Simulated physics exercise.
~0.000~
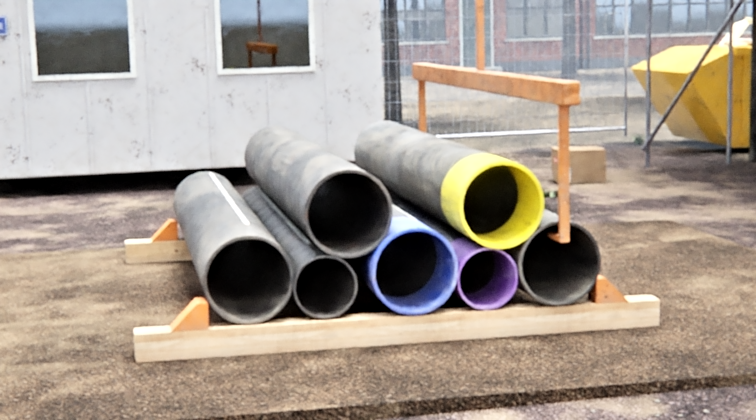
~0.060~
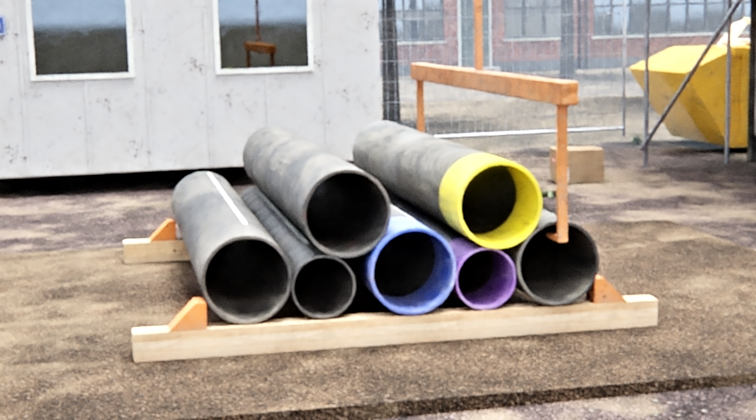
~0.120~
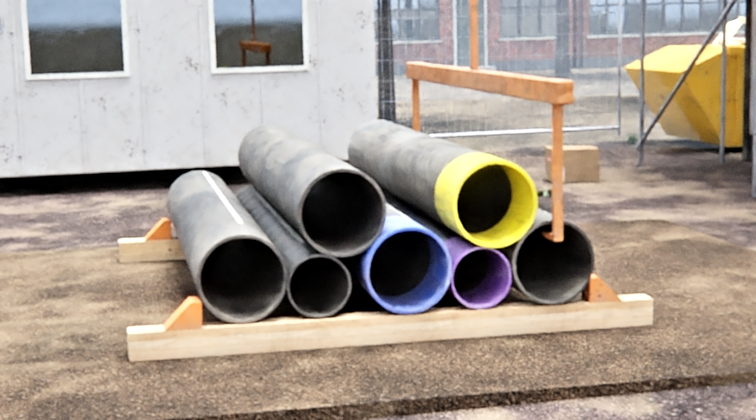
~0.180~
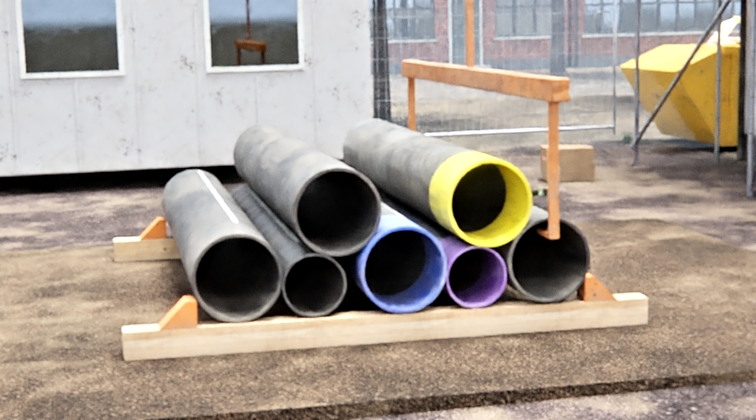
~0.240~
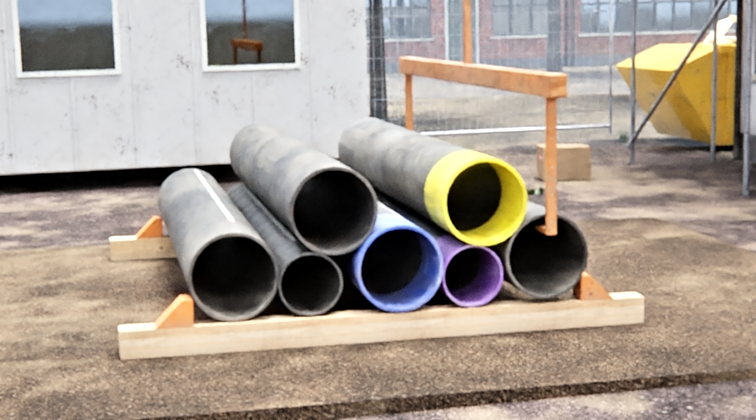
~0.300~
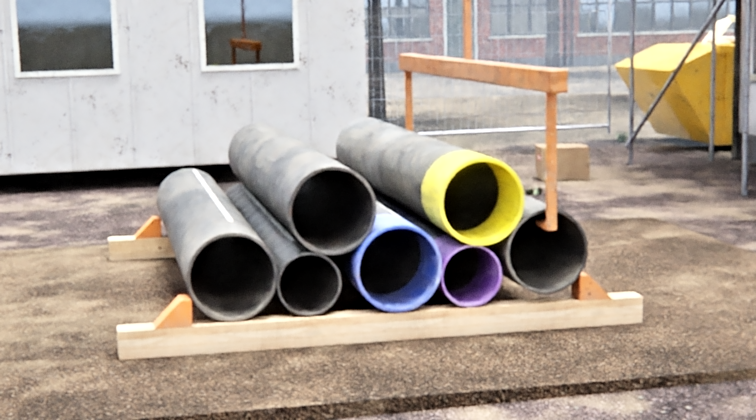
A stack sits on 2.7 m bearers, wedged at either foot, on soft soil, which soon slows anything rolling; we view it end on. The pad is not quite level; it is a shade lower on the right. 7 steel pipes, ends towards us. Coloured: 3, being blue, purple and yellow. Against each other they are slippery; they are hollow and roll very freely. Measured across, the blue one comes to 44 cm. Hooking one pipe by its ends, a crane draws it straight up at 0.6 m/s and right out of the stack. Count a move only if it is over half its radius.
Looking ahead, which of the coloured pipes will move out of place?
Going through them: Blue comes loose, purple comes loose, yellow comes loose.
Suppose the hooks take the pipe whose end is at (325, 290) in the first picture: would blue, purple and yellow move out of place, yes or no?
For that swap, blue would not get away, purple would not get away, and yellow would not get away.
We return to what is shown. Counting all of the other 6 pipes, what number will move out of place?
Count: 4.
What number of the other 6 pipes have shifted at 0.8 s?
0.
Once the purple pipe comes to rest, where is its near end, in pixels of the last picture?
Roughly (551, 271).
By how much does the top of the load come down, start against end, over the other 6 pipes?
Roughly 0 cm.
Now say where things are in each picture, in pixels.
Blue (415, 272), purple (488, 279), yellow (501, 205); hooked one at (559, 263); the pad is a shade lower on the right; 5 of the 7 form the bottom row, in the first frame.
Blue (413, 271), purple (486, 279), yellow (499, 205); hooked one at (557, 263), in the second frame.
Blue (409, 271), purple (482, 278), yellow (495, 204); hooked one at (553, 262), in the third frame.
Blue (404, 270), purple (477, 277), yellow (489, 203); hooked one at (549, 260), up 1 cm, in the fourth frame.
Blue (400, 269), purple (473, 276), yellow (484, 202); hooked one at (546, 256), up 2 cm, in the fifth frame.
Blue (399, 269), purple (472, 276), yellow (481, 202); hooked one at (547, 251), up 5 cm, in the sixth frame.
By 0.8 s, blue is where it was; purple is where it was; yellow is 10 cm further left; 0 others dislodged.
By 1.3 s, blue is 2 cm further right; purple is 4 cm further right; yellow is 11 cm further left; 1 other dislodged.
By 1.9 s, blue is 9 cm further right; purple is 13 cm further right; yellow is 4 cm further left; 1 other dislodged.
By 2.6 s, blue is 29 cm further right; purple is 34 cm further right; yellow is 16 cm further right; 4 others dislodged.
Finally (3.3 s), blue is 41 cm further right; purple is 42 cm further right; yellow is 27 cm further right; 4 others dislodged.
